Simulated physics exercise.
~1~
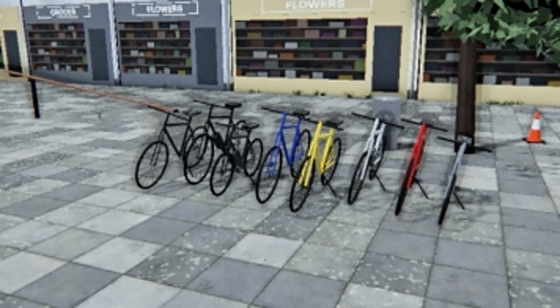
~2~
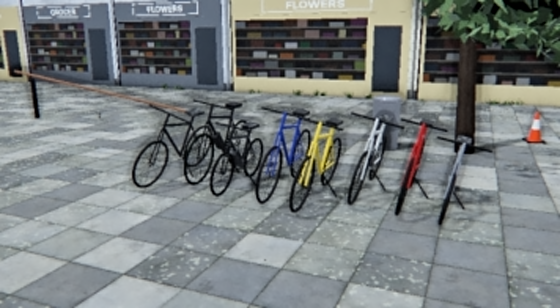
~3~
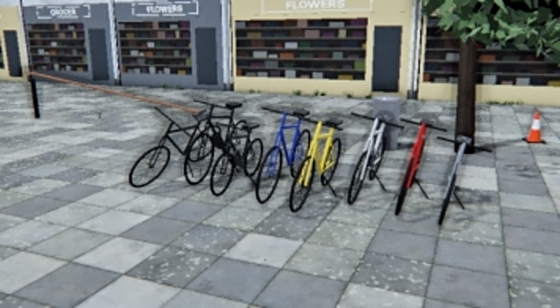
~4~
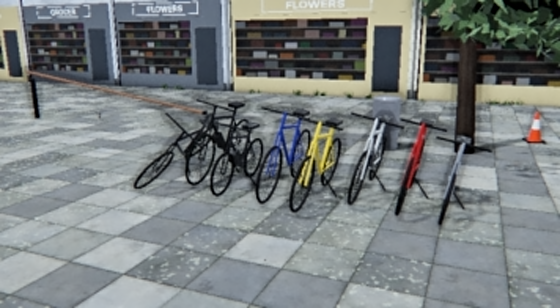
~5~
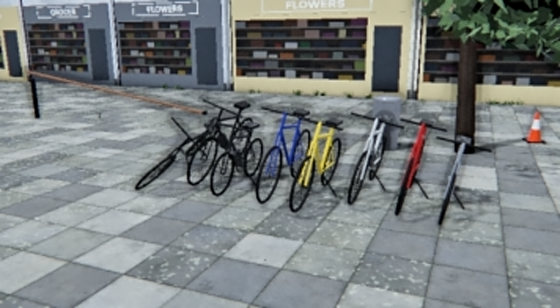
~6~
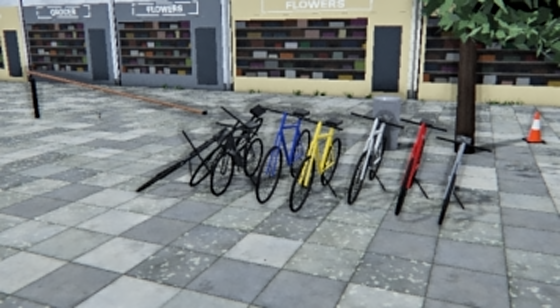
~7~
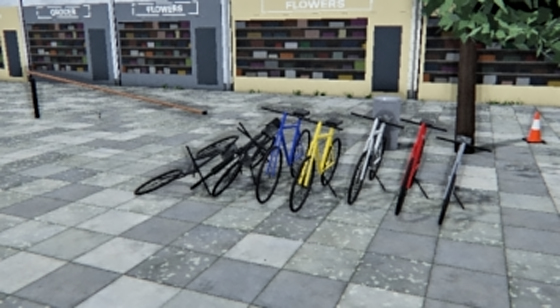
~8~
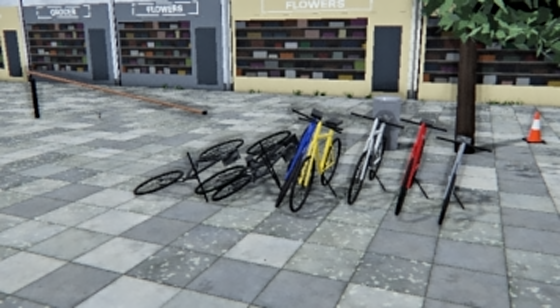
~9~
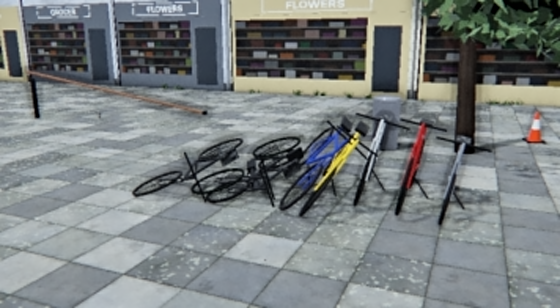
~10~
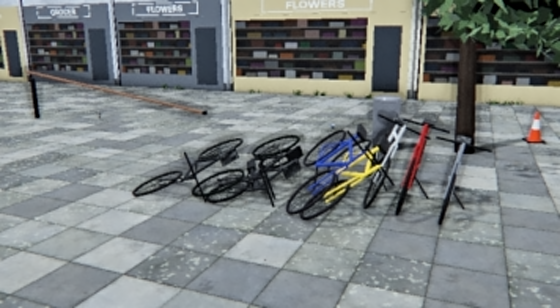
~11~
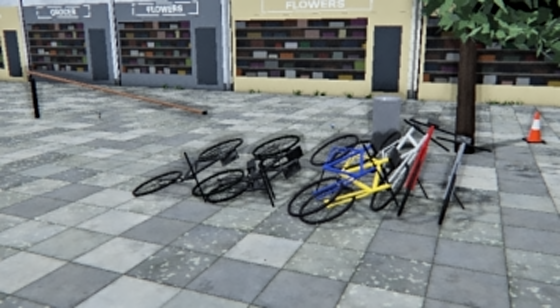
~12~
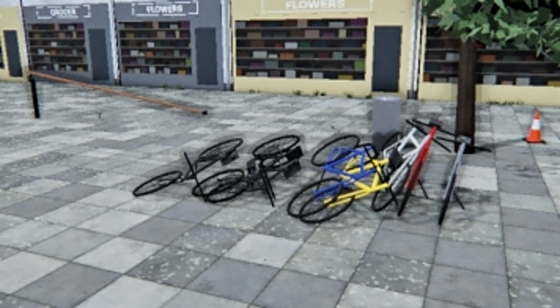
Parked bicycles topple rightward one after another, and the last two on the right stay standing.
